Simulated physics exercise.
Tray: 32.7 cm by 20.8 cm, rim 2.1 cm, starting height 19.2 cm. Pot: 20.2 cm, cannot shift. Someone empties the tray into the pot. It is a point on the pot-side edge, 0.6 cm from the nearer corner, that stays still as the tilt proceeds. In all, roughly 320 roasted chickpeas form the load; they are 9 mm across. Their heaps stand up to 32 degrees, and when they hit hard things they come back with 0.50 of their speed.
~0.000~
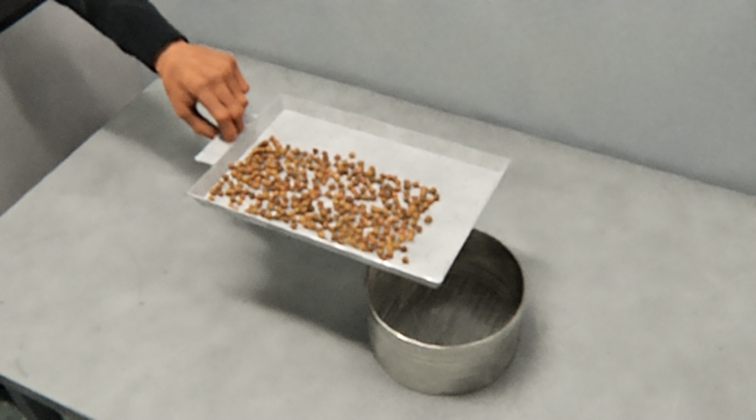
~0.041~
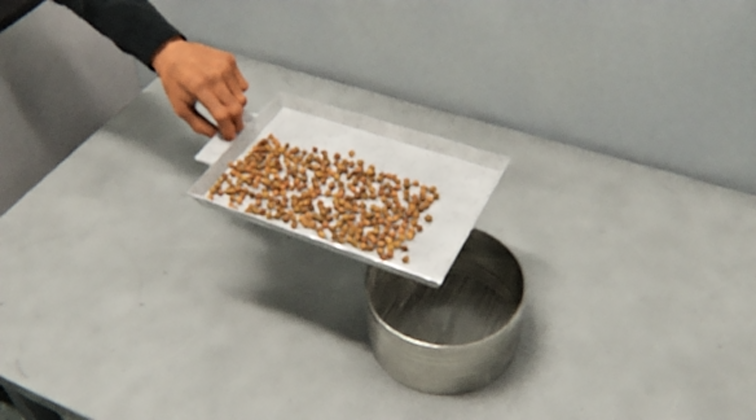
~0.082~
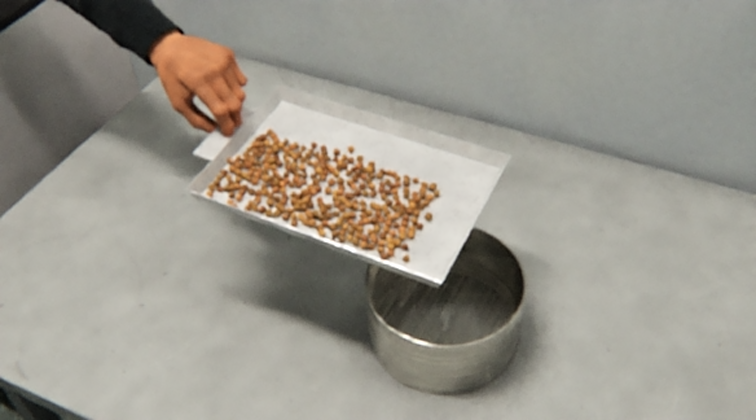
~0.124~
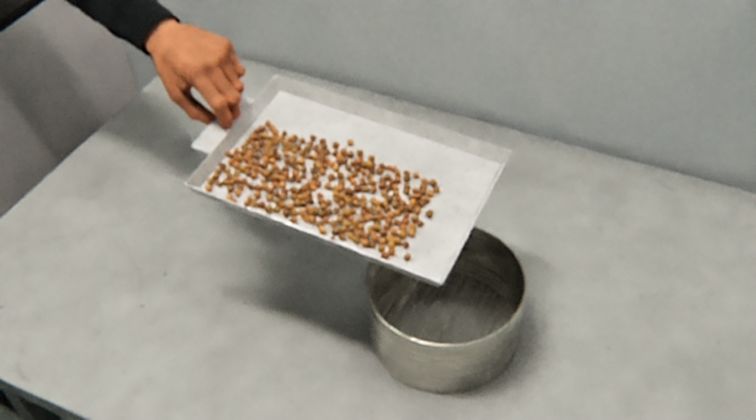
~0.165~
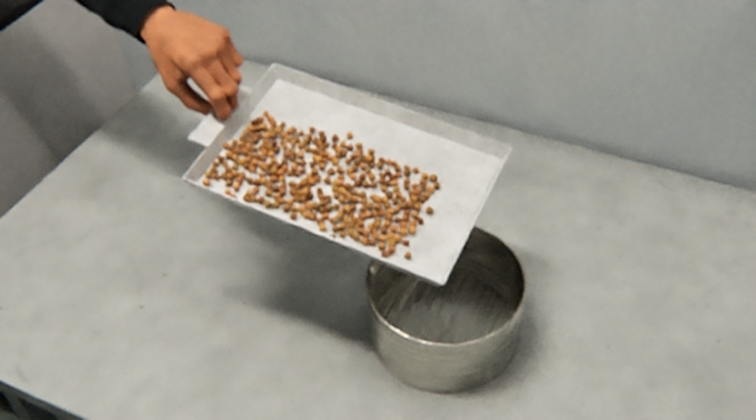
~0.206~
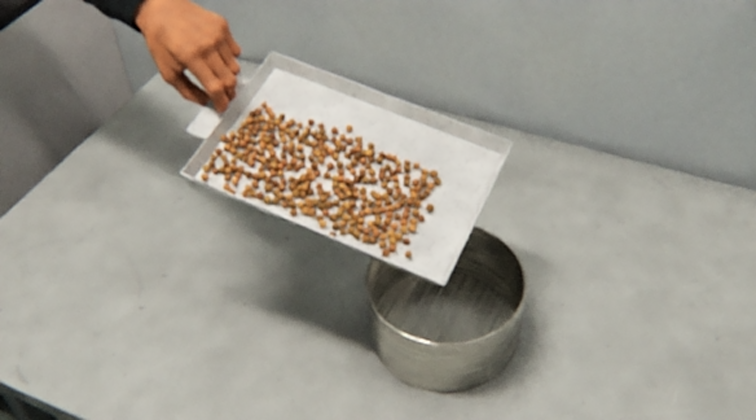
A hand in a dark sleeve, at the upper left, grips the end of a pale, shallow tray above a plain grey table, seen from above at an angle. Many small brown roasted chickpeas lie spread across the tray, and a round silver metal pot stands below its right end. The hand tilts the tray gradually, raising its left and far side, while the chickpeas barely shift and the camera stays still.
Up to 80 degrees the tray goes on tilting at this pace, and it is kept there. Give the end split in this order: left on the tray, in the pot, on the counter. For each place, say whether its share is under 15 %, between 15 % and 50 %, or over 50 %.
Result: Tray: It will come to a low fraction. Pot: It will come to a low fraction. Counter: It will come to more than a half.
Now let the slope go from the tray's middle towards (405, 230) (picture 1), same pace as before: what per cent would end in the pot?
My best guess is some 25 per cent.
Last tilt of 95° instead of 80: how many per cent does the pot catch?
Around 0 %, I reckon.
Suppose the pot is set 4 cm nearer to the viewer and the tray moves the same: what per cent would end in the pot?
It would come to roughly 40 percent.
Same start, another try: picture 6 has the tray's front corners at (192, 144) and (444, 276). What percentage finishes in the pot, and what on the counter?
In the pot: 25 per cent; on the counter: 70 per cent.
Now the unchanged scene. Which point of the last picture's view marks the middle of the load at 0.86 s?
Around (404, 242).
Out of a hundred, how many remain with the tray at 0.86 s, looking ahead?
About 95%.
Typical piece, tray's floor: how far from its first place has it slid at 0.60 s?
Displacement on the tray: Roughly 6 cm.
Then, at 0.60 s, tilt 45 degrees; the tray holds 100 %, the pot 0 %.
Then, at 0.86 s, tilt 67 degrees; the tray holds 95 %, the pot 0 %.
After 1.23 s, tilt 80 degrees; the tray holds 15 %, the pot 0 %.
By 2.3 s all is still; tray 5 %, pot 0 %, counter 95 %.
